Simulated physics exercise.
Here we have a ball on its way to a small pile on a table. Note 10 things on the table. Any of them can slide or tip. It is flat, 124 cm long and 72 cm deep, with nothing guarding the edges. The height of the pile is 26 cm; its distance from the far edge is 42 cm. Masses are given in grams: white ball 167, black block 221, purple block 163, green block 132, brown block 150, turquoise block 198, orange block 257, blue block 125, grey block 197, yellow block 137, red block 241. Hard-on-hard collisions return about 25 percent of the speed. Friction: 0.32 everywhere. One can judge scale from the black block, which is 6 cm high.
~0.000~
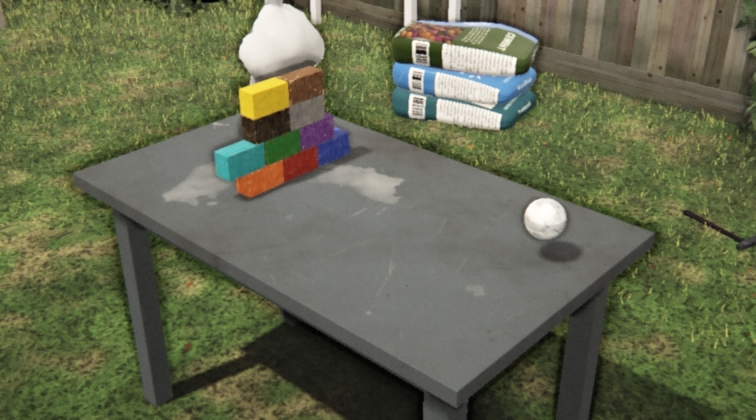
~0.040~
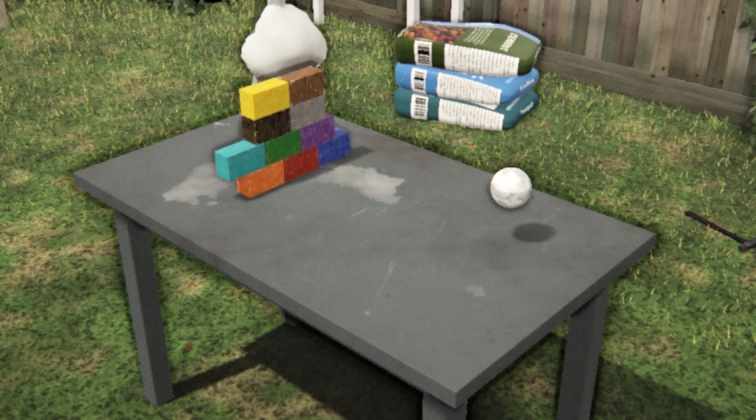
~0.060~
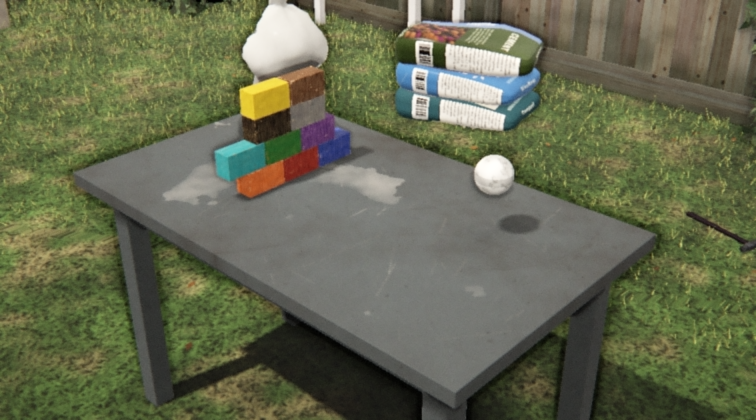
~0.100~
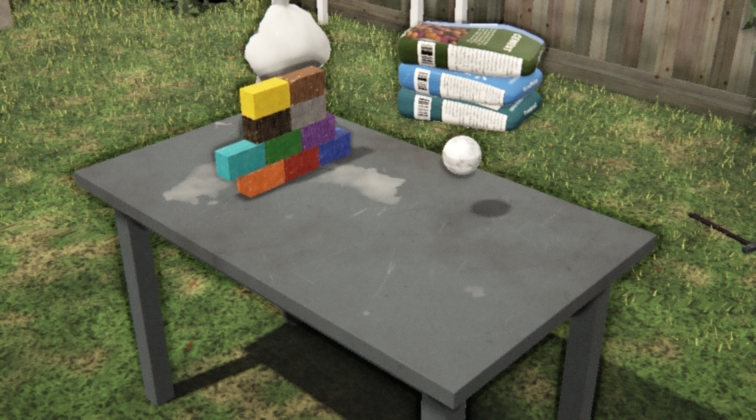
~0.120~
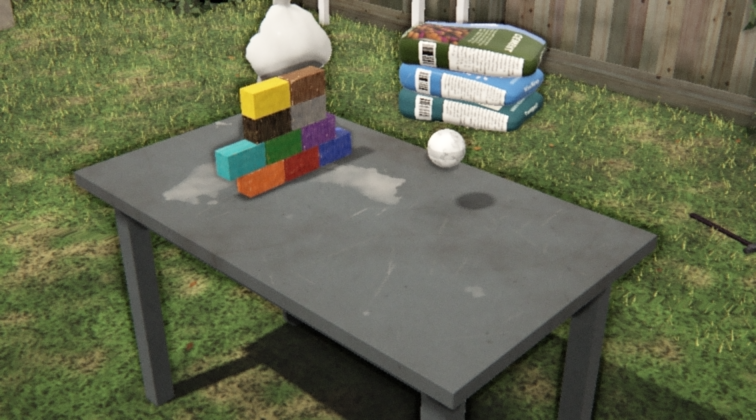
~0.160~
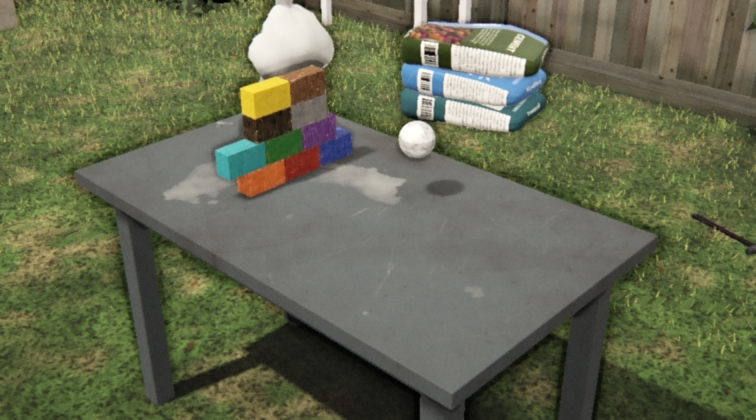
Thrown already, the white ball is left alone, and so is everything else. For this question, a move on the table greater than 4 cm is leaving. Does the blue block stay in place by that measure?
I expect it will be displaced.
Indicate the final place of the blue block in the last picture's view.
It settles at around (261, 128).
After 0.26 s, white ball near (352, 145).
After 0.36 s, white ball near (346, 142); blue block slid 12 cm near (298, 135); purple block slid 2 cm.
After 0.46 s, white ball near (344, 140); blue block slid 19 cm near (277, 131); purple block slid 2 cm.
After 0.56 s, white ball near (344, 139); blue block slid 22 cm near (264, 128); purple block slid 2 cm.
At rest (1.3 s), not toppled but over 4 cm from the start, blue block; the other 9 in place, give or take 4 cm. Seen from the same camera at the end, blue block near (261, 128).
